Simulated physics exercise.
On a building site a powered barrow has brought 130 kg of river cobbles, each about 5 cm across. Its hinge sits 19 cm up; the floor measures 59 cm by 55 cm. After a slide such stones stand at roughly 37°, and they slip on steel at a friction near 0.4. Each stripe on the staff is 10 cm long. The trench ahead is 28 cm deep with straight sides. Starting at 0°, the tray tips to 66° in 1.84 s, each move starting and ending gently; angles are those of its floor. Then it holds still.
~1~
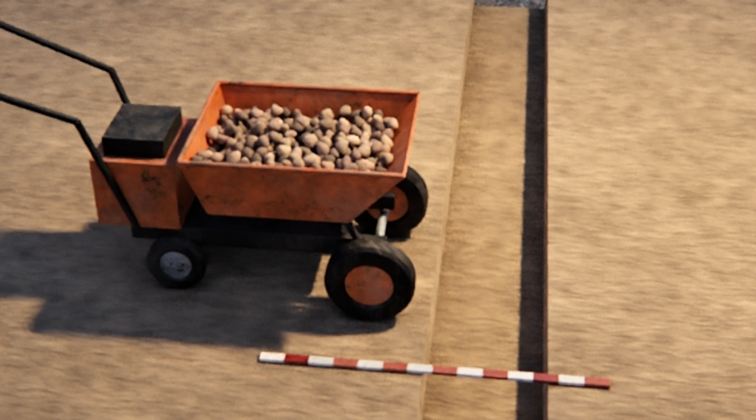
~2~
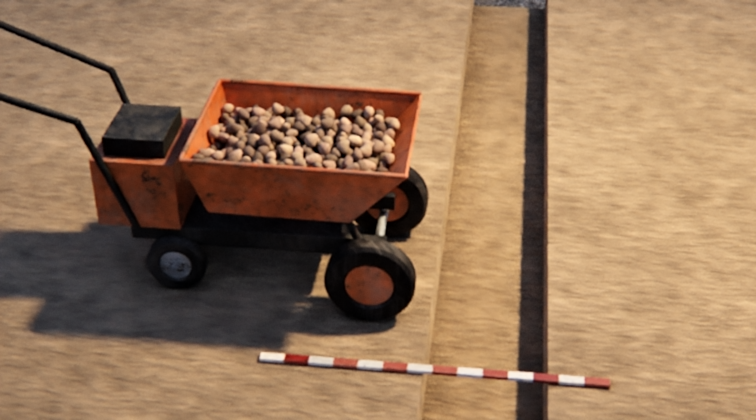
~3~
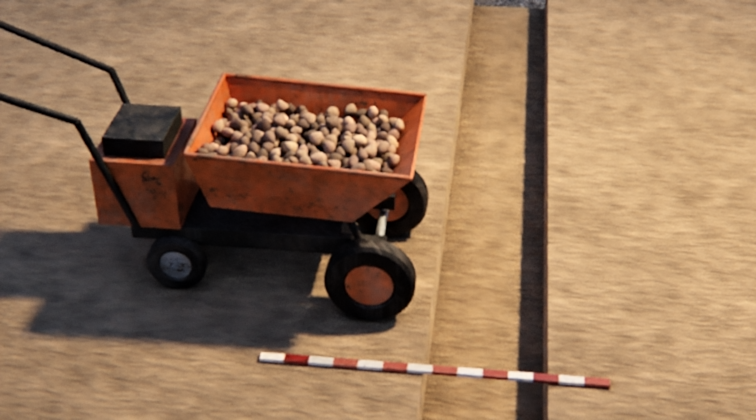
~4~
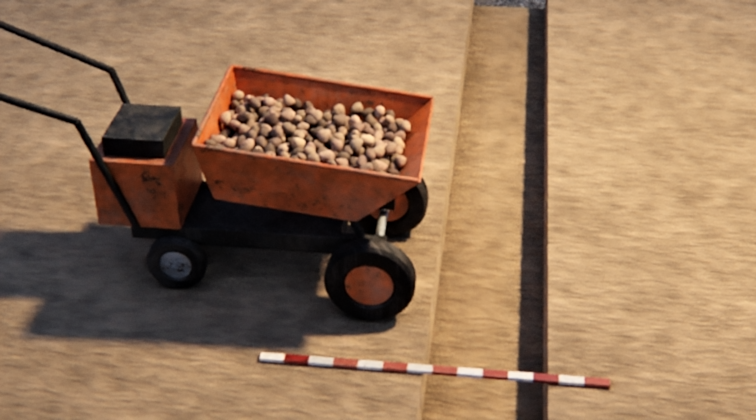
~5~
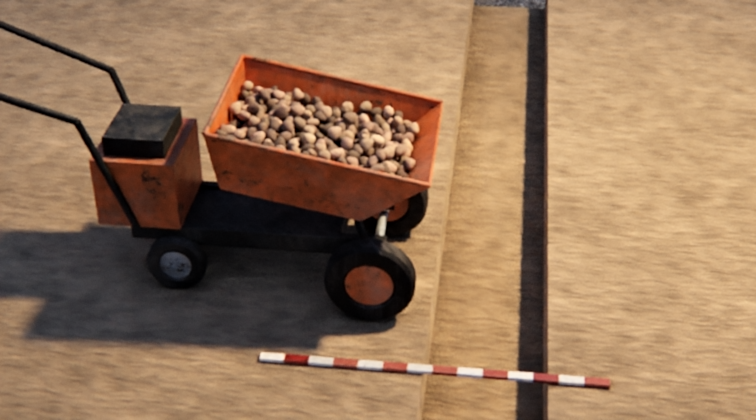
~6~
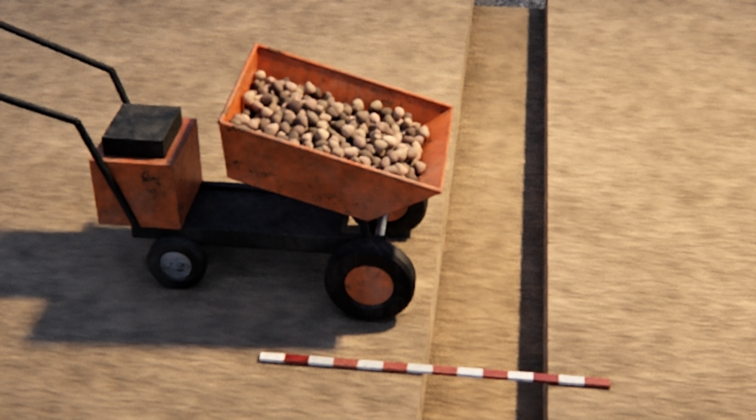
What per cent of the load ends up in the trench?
Roughly 60 per cent ends in the trench.
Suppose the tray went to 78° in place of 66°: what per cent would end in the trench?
In that case some 55 per cent.
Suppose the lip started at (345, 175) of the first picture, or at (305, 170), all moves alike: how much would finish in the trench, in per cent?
Near 100 per cent from the first place, 100 from the second.
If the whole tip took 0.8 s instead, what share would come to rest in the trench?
In that case some 45 per cent.
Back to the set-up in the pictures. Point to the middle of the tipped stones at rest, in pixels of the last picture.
Near (535, 313).
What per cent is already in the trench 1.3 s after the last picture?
About 20 per cent by then.
Then, 0.8 s after the last picture the floor is at 56°, 100 % in the tray; the foremost stones are at (505, 215).
Then, 1.3 s after the last picture the floor is at 66°, 54 % in the tray, 22 % in the trench, 25 % past the trench; the foremost stones are at (636, 288).
Then, 1.7 s after the last picture the floor is at 66°, 27 % in the tray, 33 % in the trench, 40 % past the trench; the foremost stones are at (725, 285).
Then, 3.6 s after the last picture the floor is at 66°, 0 % in the tray, 60 % in the trench, 40 % past the trench; the foremost stones are past the picture's edge.
